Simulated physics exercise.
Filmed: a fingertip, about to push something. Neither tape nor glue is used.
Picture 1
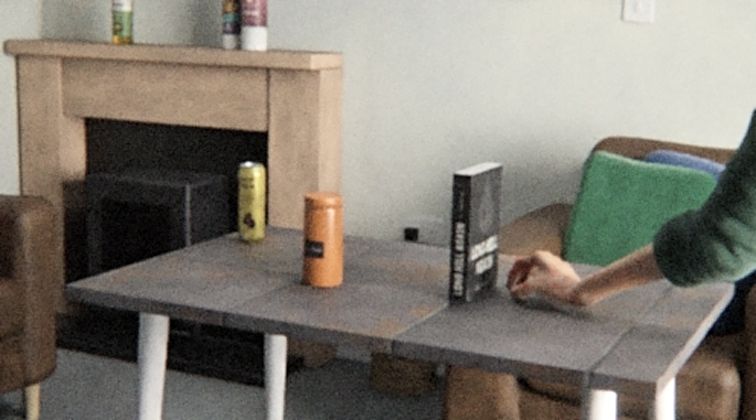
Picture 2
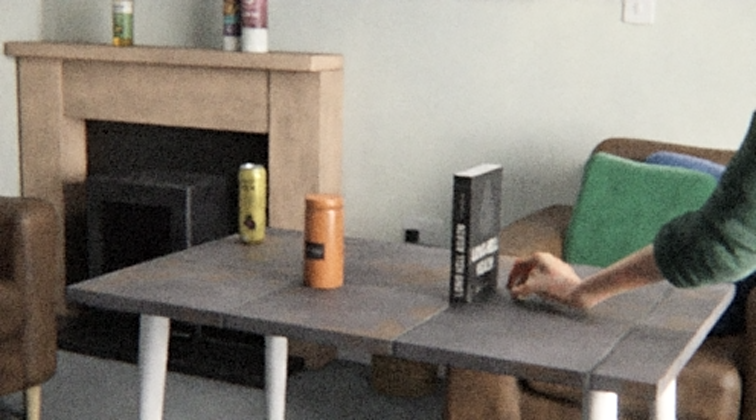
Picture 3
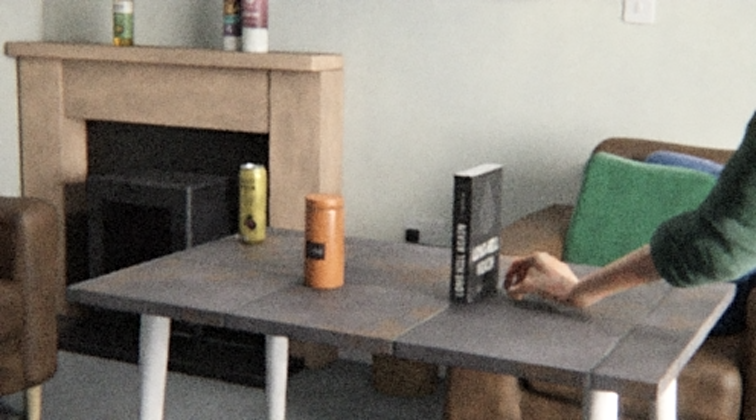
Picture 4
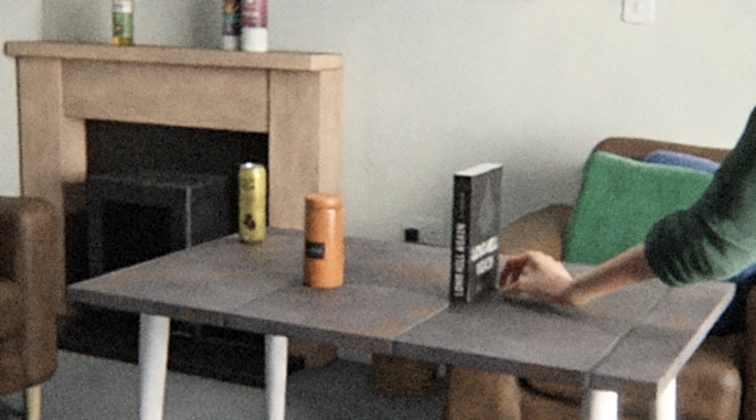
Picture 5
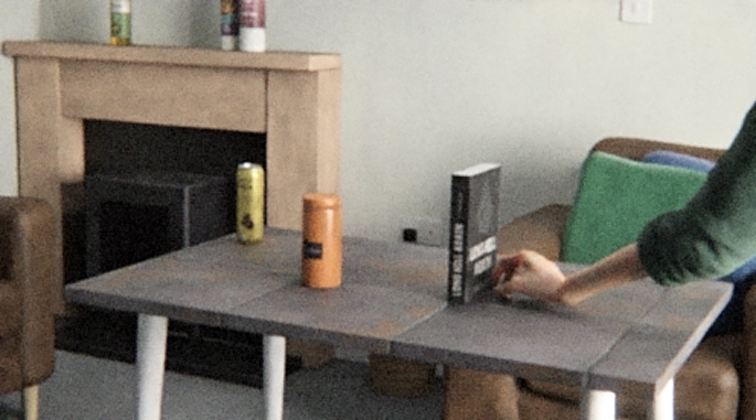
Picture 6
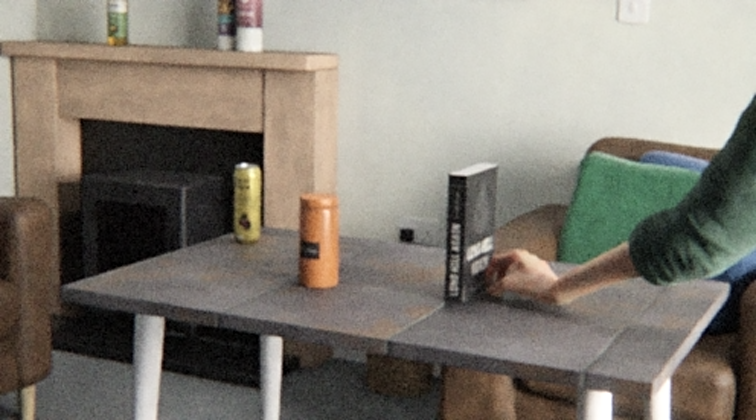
In a living room, a hand in a green sleeve rested by an upright black book on a table with an orange canister and a yellow can, then crept slightly left toward the book.
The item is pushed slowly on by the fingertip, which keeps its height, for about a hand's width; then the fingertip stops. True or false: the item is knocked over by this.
False.
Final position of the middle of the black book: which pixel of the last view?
Roughly (408, 225).
Then, 0.30 s later than the last frame, black book moved a little near (460, 231).
Then, 0.60 s later than the last frame, black book moved a little near (443, 229).
Then, 0.90 s later than the last frame, black book moved a little near (425, 227).
Then, 1.20 s later than the last frame, black book moved about its own width near (408, 225).
When it is over, moved from the start, black book. End places, in pixels of the last picture, black book near (408, 225).
